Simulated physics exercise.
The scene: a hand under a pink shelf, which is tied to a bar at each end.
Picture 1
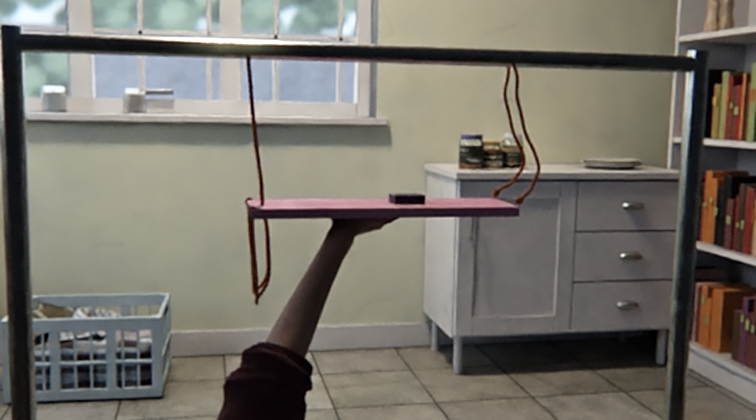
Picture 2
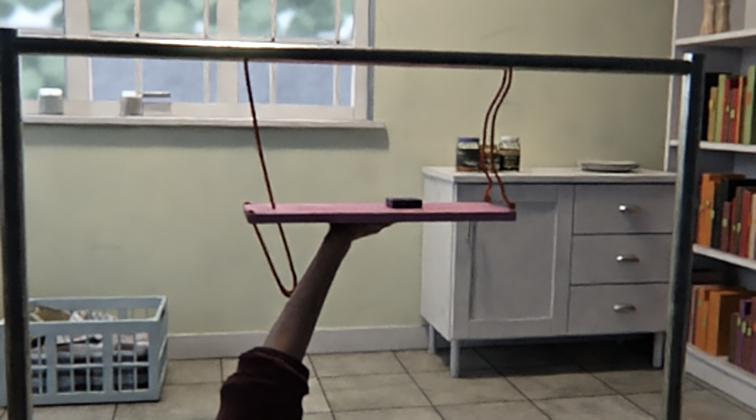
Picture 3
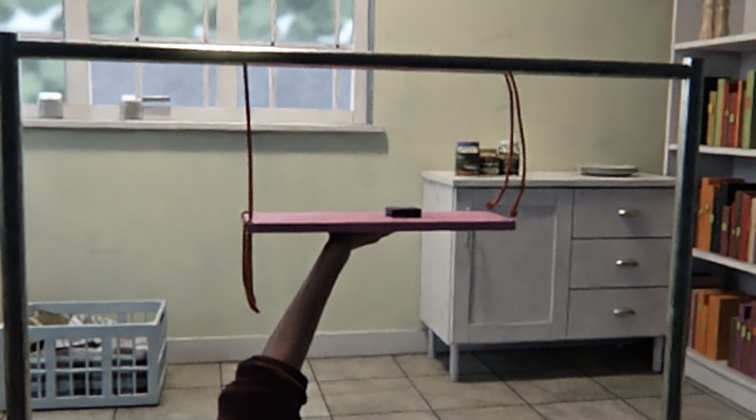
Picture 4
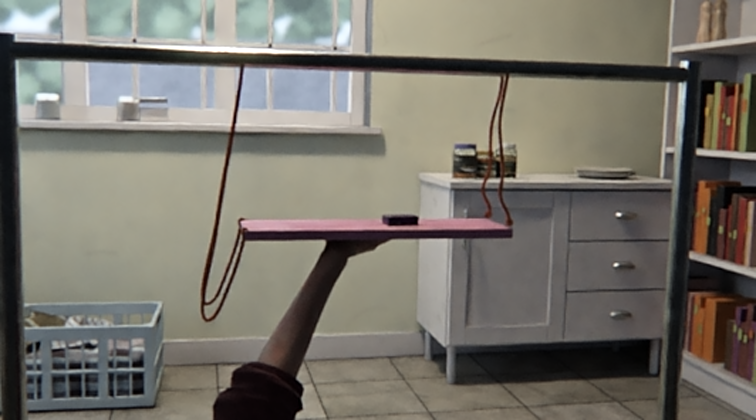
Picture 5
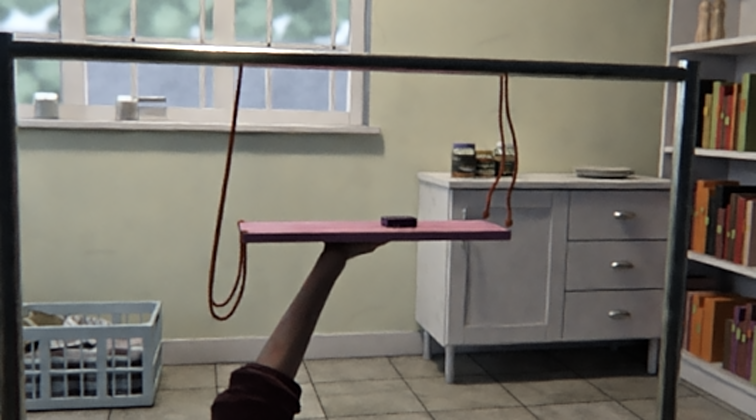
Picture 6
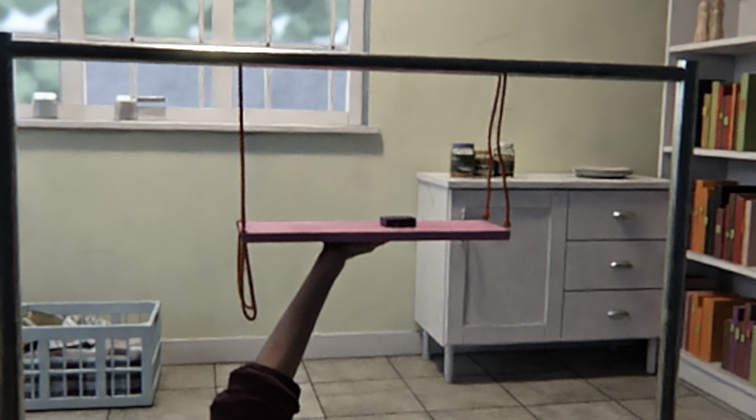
A hand under a pink shelf lowers it slightly while the loose left cord swings.
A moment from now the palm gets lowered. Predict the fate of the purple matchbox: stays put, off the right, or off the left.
I'd bet it escapes to the left when only the cords hold things.
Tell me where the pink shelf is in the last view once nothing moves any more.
It comes to rest at (404, 312).
Then, 0.42 s past the final frame, board tipped 15° down to the left; matchbox sliding near (299, 278).
Then, 0.96 s past the final frame, board tipped 43° down to the left; matchbox on the floor.
Then, 1.50 s past the final frame, board tipped 35° down to the left; matchbox on the floor.
When it is over, board tipped 39° down to the left; matchbox on the floor. The purple matchbox slides off to the left.
